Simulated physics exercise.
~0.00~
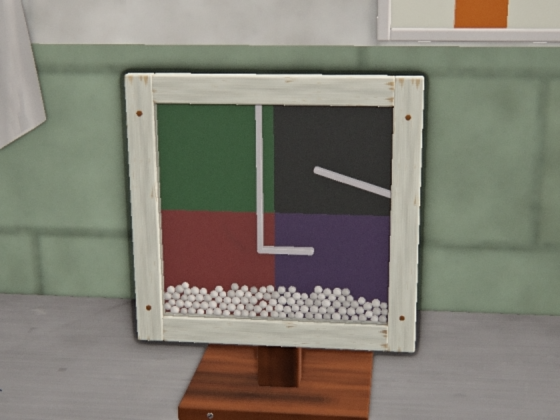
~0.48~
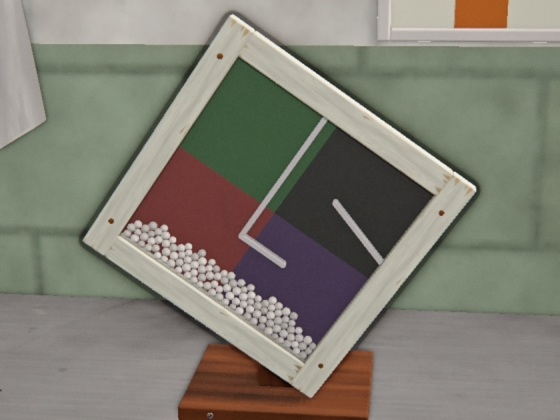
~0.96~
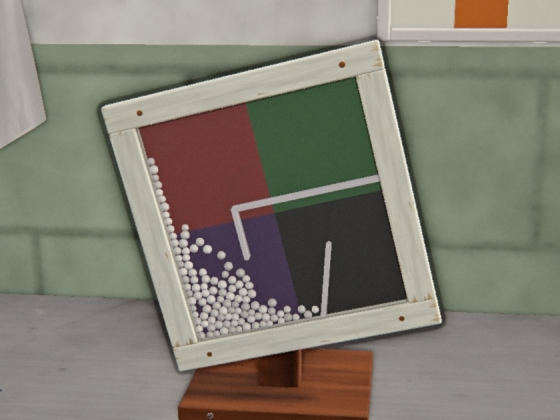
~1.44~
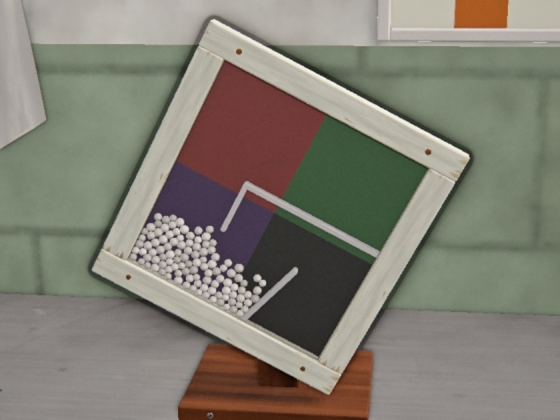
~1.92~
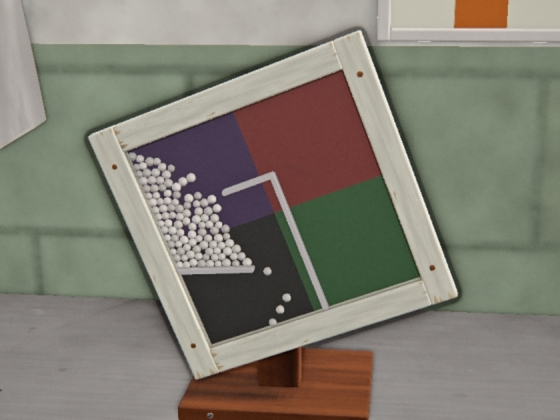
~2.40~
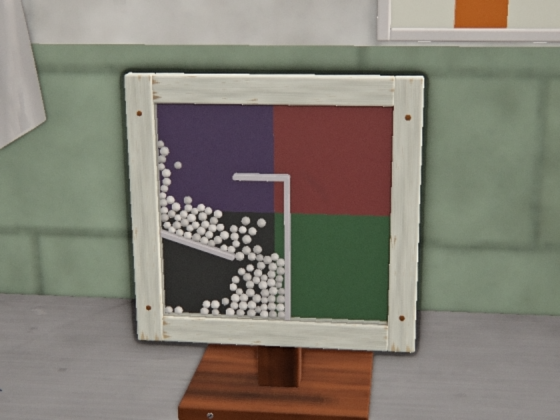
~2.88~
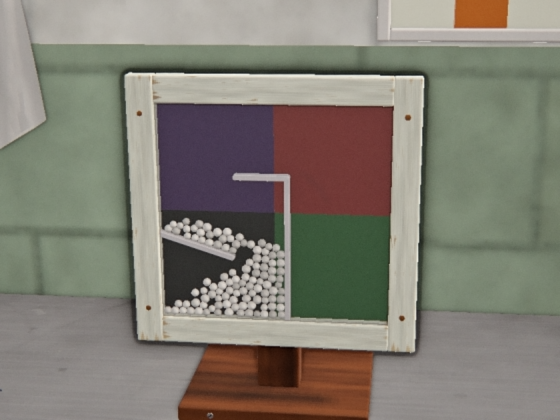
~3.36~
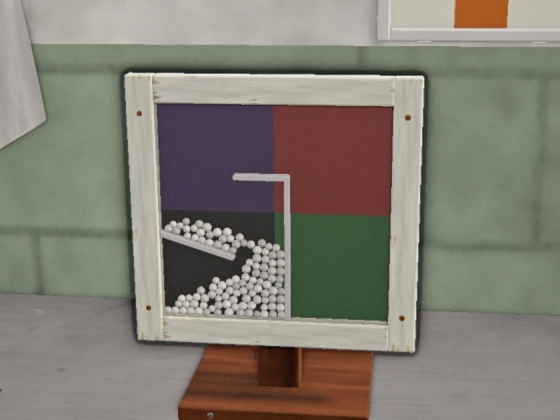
White beads tumbling inside a square four-coloured maze box turning anticlockwise to upside down, finally settling mostly in the black quarter.
